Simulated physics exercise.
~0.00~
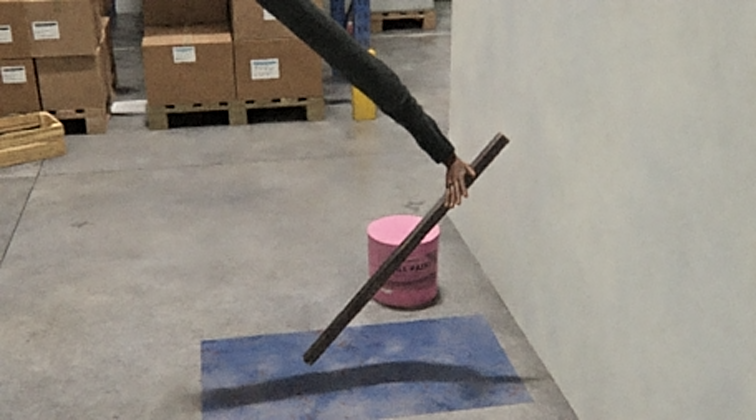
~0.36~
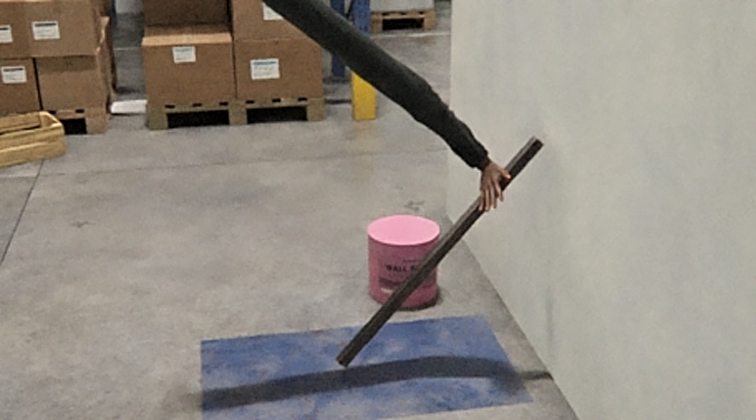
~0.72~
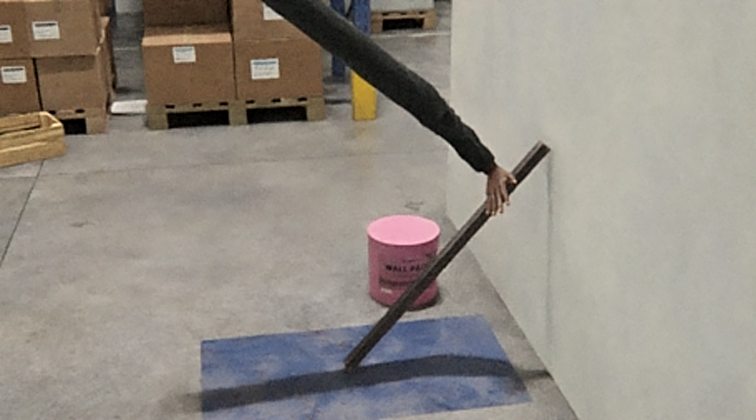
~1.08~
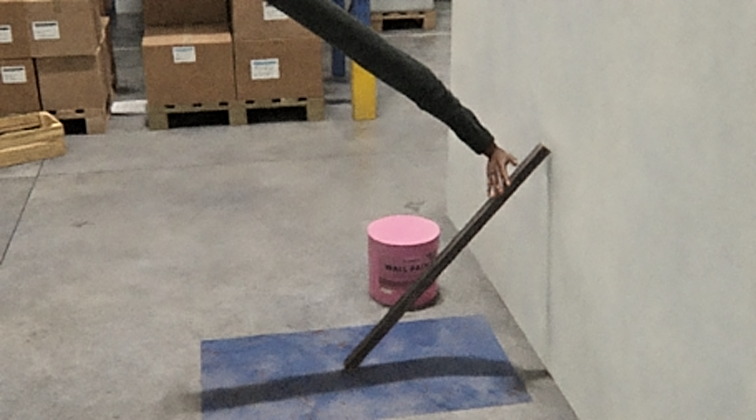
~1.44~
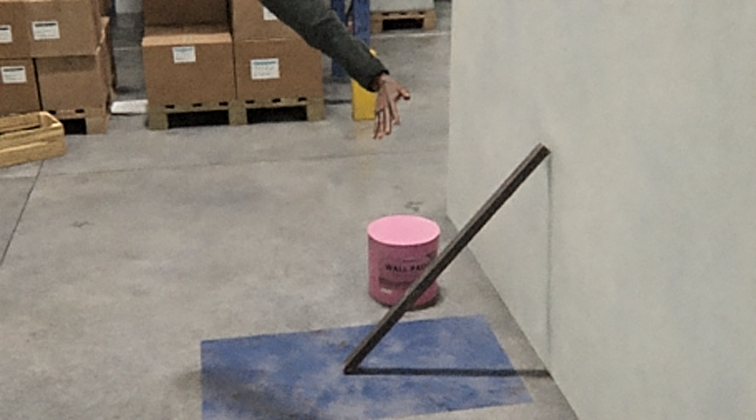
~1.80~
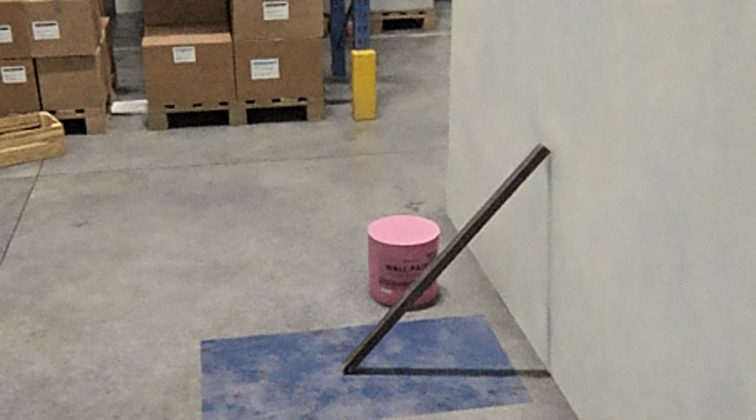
A dark pole was set at a slant against a bare wall by an outstretched hand, its foot on a blue patch of floor near a pink pail. The hand let go and drew away, and the pole stayed leaning there.
